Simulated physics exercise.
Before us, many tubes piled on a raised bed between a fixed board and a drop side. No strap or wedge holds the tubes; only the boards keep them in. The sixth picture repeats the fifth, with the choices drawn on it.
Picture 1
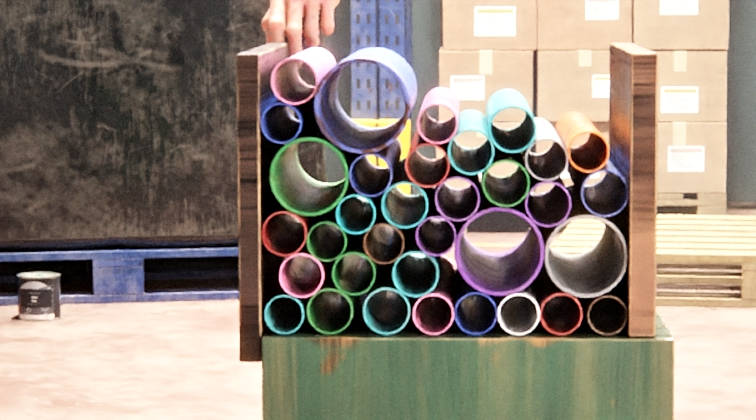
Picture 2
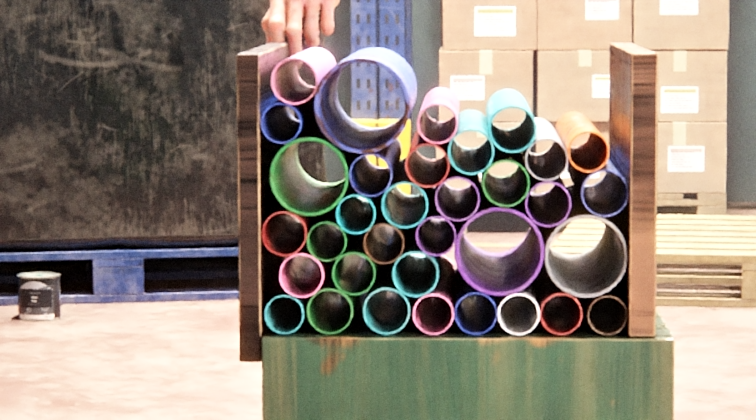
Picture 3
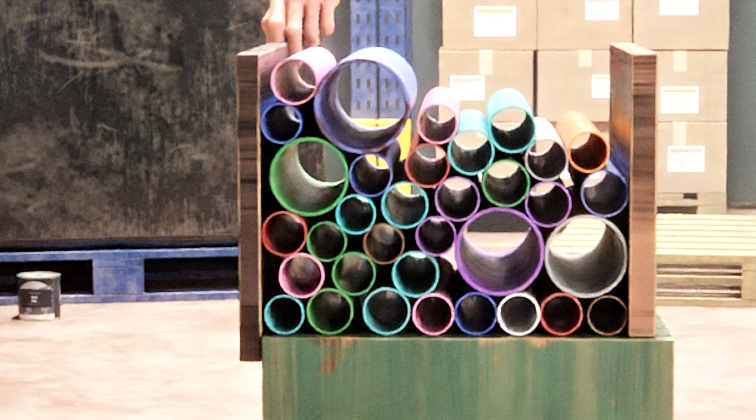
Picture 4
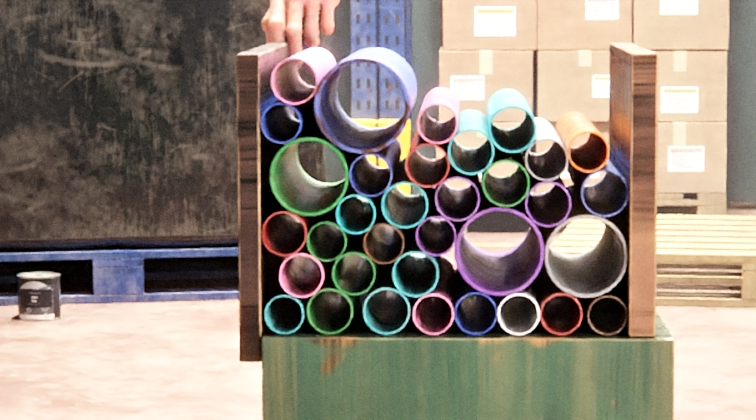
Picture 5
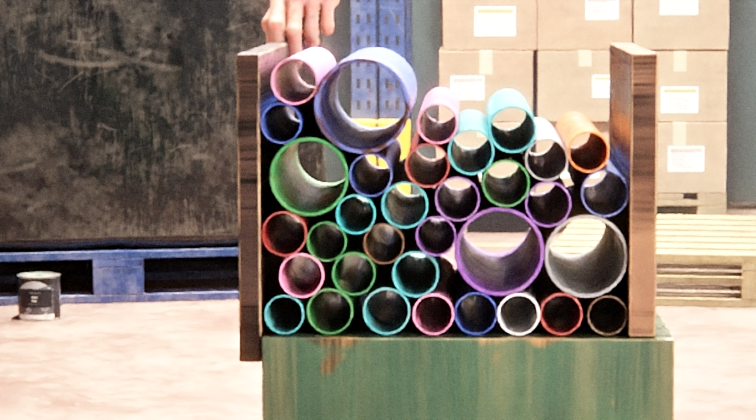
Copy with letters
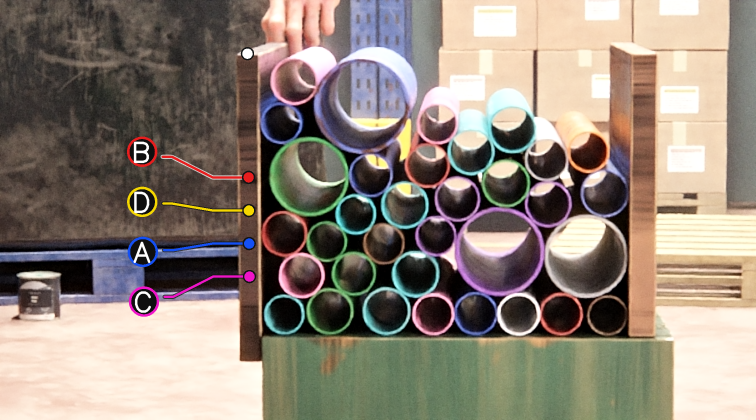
In a warehouse, colourful tubes of different sizes sat stacked between two upright boards on a green block, while a hand stayed at the top of the left board and nothing visibly moved.
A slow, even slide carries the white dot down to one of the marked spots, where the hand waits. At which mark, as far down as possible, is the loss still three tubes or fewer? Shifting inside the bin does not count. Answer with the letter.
The answer is mark A.
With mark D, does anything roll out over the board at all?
At D: Yes.
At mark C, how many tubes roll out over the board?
The count is five.
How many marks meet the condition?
Three of the four.
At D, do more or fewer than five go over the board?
At D, fewer than five.
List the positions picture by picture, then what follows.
In the first frame, a turquoise tube (416, 274); a grey tube (586, 256); a purple tube (457, 199).
In the second frame, a purple tube (457, 199); a blue tube (282, 123).
In the third frame, an orange tube (588, 152); side board (269, 188).
In the fourth frame, a turquoise tube (285, 314); a white tube (518, 314).
In the fifth frame, a turquoise tube (416, 274); a grey tube (586, 256); a purple tube (457, 199).
On the marked copy, A at (249, 244); B at (248, 177); C at (249, 277); D at (249, 210); the white dot at (247, 54).
Taking A. A third of the way, top of the board (261, 138).
Two thirds of the way, top of the board (261, 233).
When it is over, top of the board (262, 243), two out over the board.
As for the rest, B two out over the board; C more than three out over the board; D two out over the board.
